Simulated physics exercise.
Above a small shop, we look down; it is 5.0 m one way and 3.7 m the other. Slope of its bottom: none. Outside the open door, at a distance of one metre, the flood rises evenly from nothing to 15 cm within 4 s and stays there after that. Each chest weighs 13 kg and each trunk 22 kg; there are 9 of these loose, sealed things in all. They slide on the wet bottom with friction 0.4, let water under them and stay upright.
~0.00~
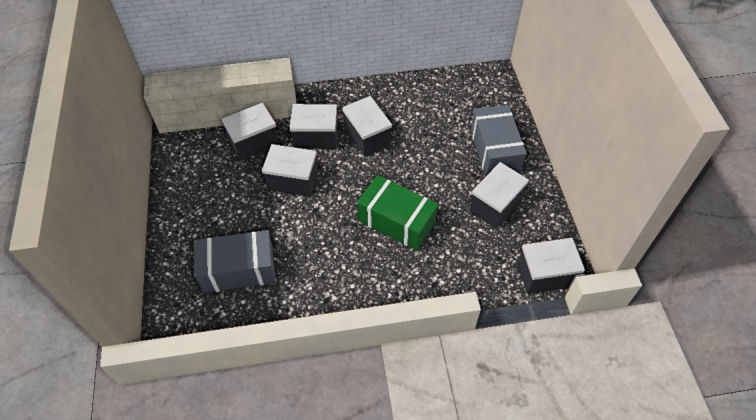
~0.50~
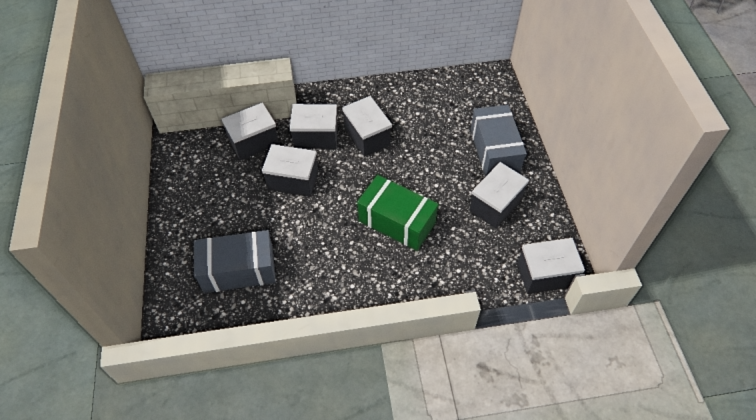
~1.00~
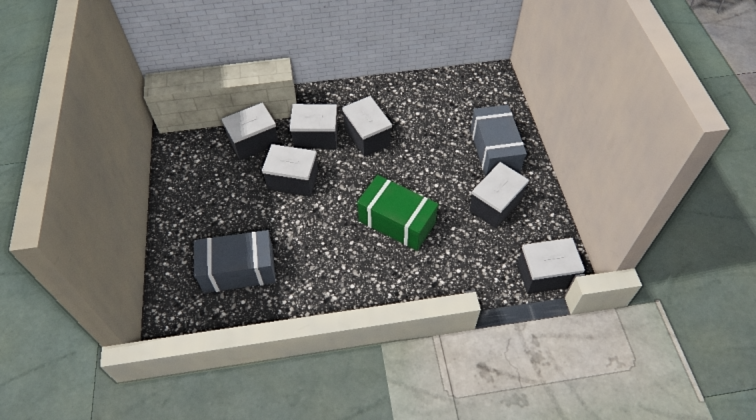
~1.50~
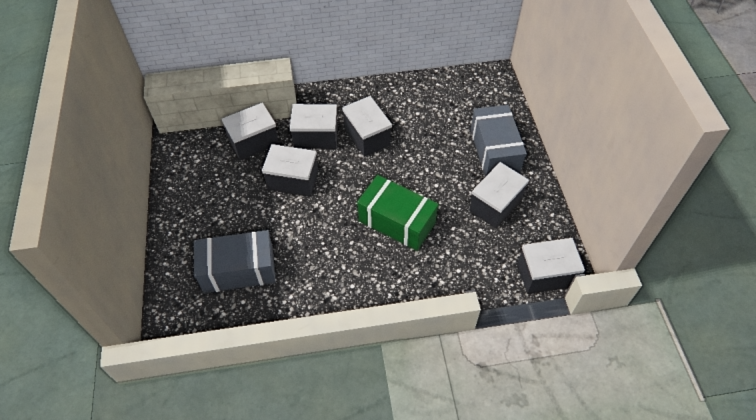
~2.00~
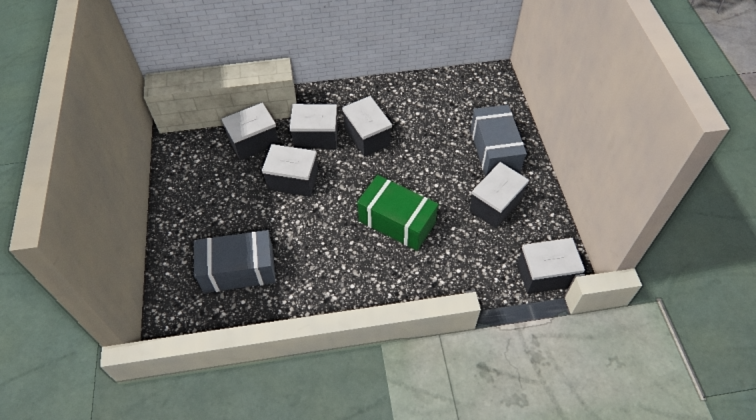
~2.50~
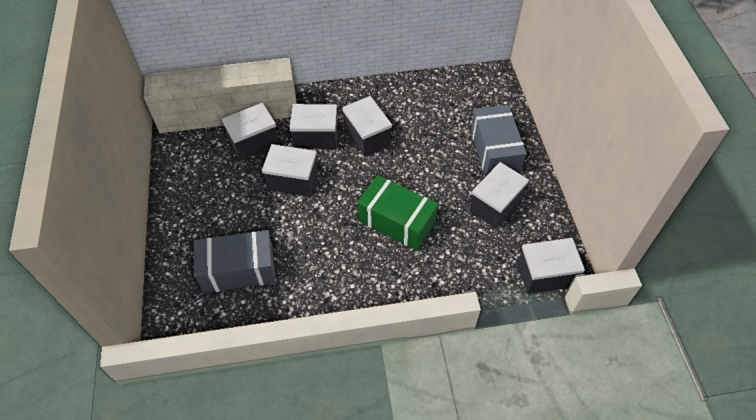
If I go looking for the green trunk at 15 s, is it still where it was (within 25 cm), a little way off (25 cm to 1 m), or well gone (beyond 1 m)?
It is still where it was.
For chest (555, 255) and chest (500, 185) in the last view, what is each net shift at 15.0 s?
They sit 350 cm and 250 cm away, in the order given.
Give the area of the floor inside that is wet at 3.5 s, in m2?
I'd estimate close to 1.0 m2.
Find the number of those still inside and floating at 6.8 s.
The number is 0.
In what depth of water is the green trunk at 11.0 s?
Roughly 4 cm at that moment.
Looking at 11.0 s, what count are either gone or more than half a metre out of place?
At that time I count 3.
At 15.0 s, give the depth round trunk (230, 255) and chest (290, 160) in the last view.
Roughly 3 and 6 cm.
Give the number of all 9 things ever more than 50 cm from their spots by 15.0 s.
By my count, 5.
After 3.5 s the green trunk is near (398, 203), 0.0 m from its start, aground; 0 afloat.
After 6.8 s the green trunk is near (398, 203), 0.0 m from its start, aground; 0 afloat.
After 11.0 s the green trunk is near (398, 203), 0.0 m from its start, aground; 2 afloat.
After 15.0 s the green trunk is near (398, 203), 0.0 m from its start, aground; 4 afloat.
